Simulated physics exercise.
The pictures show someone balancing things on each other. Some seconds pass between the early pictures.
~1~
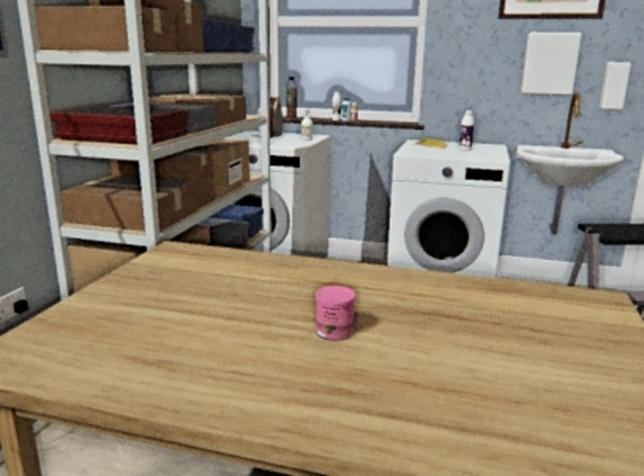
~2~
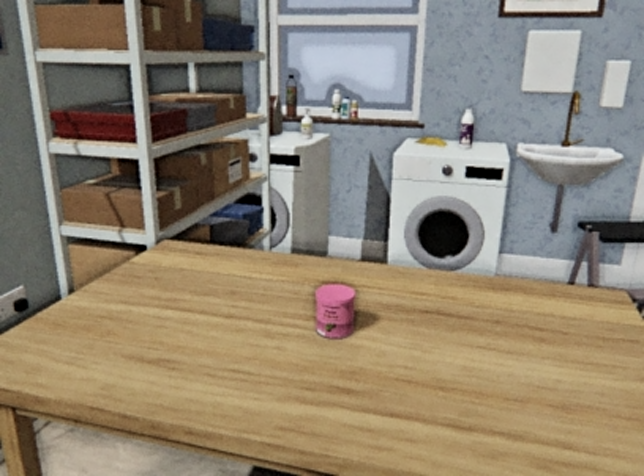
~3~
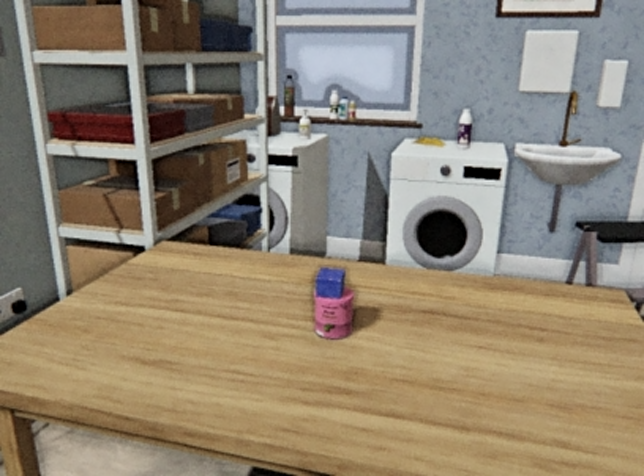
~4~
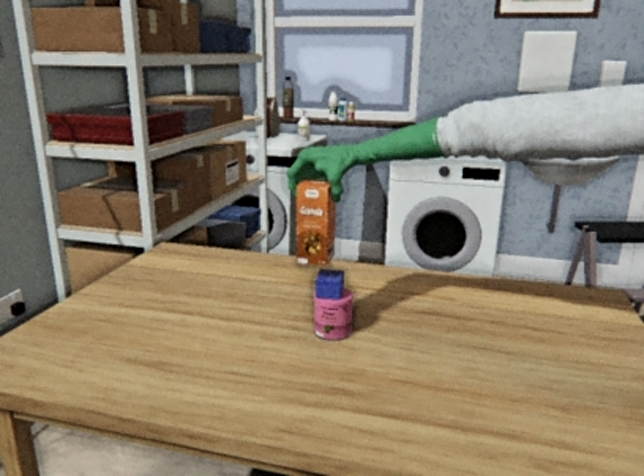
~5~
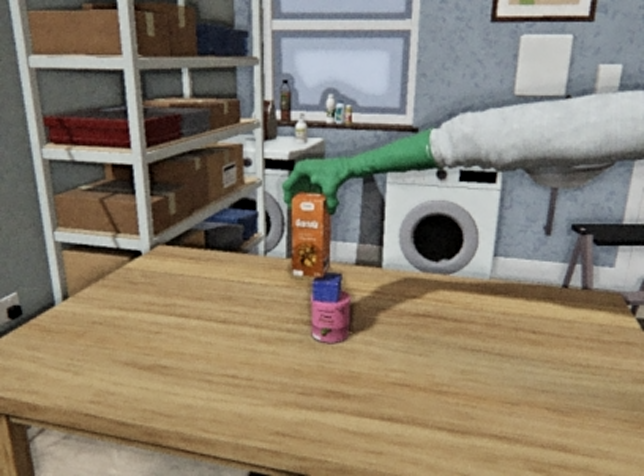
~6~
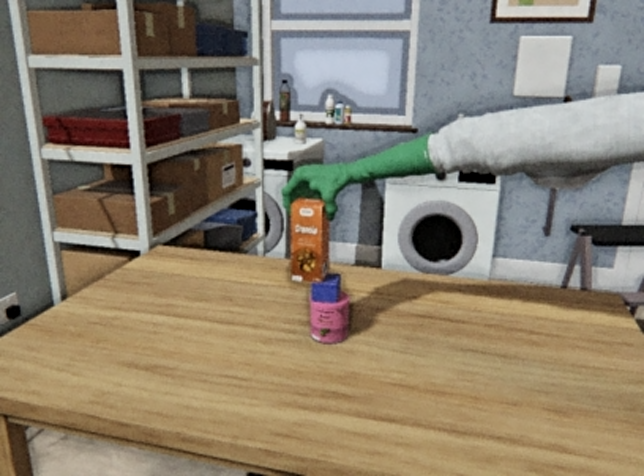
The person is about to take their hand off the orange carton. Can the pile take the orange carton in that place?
In the end the pile comes apart.
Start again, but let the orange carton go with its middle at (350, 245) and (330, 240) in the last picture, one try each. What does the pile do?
First try: It loses its balance; second try: It keeps its balance.
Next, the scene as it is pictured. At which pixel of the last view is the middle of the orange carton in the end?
Near (260, 314).
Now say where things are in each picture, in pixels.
In the first frame, the last thing is not in view yet.
In the second frame, the last thing is not in view yet.
In the third frame, the last thing is not in view yet; blue block (331, 283).
The fourth frame shows still above its spot; orange carton (316, 222); blue block (330, 284).
The fifth frame shows still above its spot; orange carton (312, 234); blue block (327, 287).
The sixth frame shows set down, still held; orange carton (311, 240); blue block (326, 288).
Then, 0.40 s after the last picture, orange carton now fallen.
Then, 0.50 s after the last picture, things are still on the move.
At rest, fallen, orange carton; the other 2 in place. Seen from the same camera at the end, orange carton near (261, 313). The pile gives way.
